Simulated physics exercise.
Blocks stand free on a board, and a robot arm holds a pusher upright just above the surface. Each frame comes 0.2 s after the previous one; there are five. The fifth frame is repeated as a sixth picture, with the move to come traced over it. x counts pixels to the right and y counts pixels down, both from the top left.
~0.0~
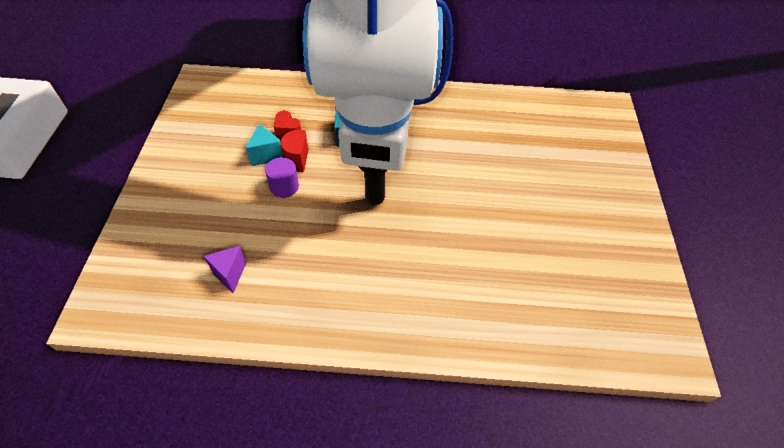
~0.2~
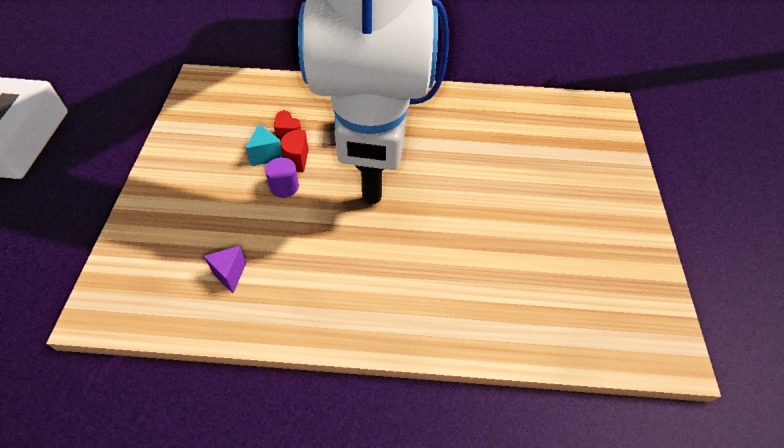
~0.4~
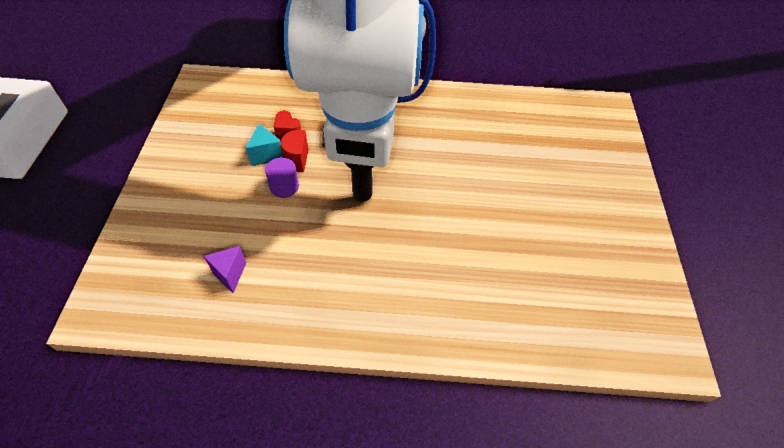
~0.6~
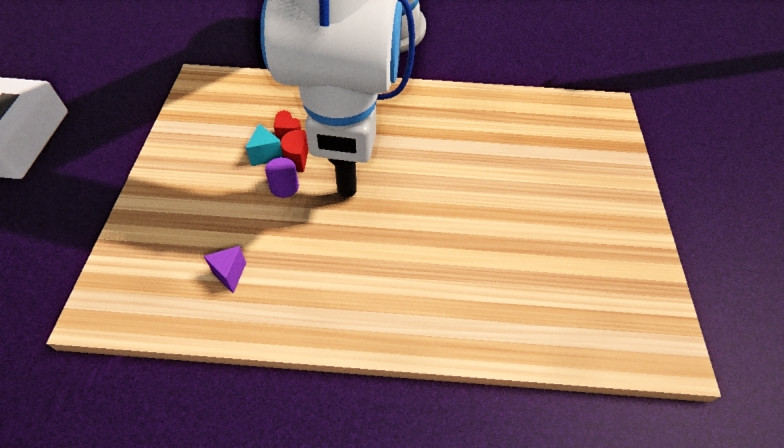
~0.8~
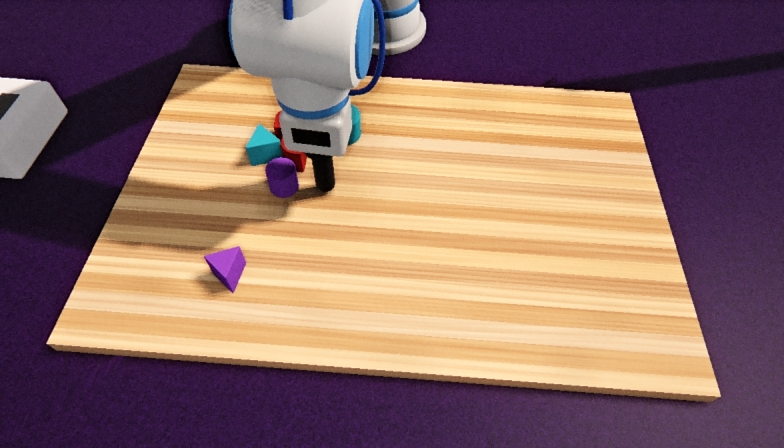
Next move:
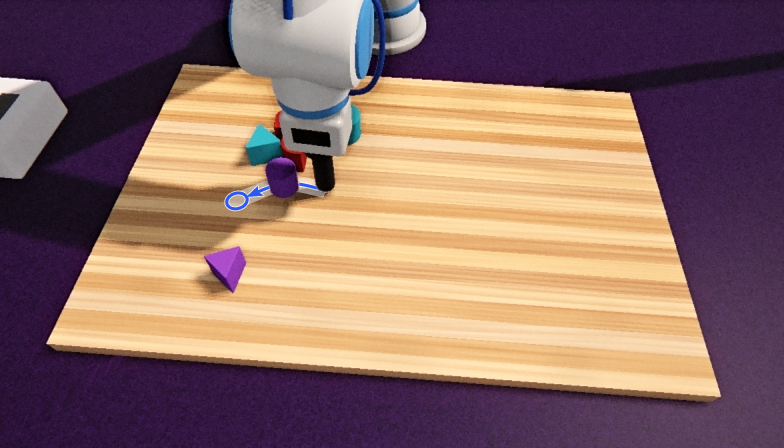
Robot arm with an upright black pusher sliding left across a wooden board toward a cluster of small, unmoving coloured blocks.
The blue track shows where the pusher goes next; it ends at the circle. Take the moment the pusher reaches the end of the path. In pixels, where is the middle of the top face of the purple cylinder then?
I'd expect the centre of its top face to be at (209, 174).
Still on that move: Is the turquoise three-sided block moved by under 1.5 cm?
Yes, I think so.
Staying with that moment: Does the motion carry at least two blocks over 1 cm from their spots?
I expect not.
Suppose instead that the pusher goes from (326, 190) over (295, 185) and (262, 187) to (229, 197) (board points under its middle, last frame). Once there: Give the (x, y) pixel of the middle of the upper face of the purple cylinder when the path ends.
Expect it around (201, 169).
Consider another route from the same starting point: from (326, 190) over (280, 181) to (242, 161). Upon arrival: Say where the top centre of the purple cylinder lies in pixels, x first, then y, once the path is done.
Most likely (229, 164).
The drawn path runs from (326, 190) by way of (297, 184) and (266, 188) to (237, 201).
The first path, step by step. One third of the way, pusher (295, 179); purple cylinder (266, 168).
Two thirds of the way, pusher (264, 184); purple cylinder (235, 171).
At the end, pusher (235, 196); turquoise three-sided block not moved; purple cylinder (209, 174); red half-round block not moved.
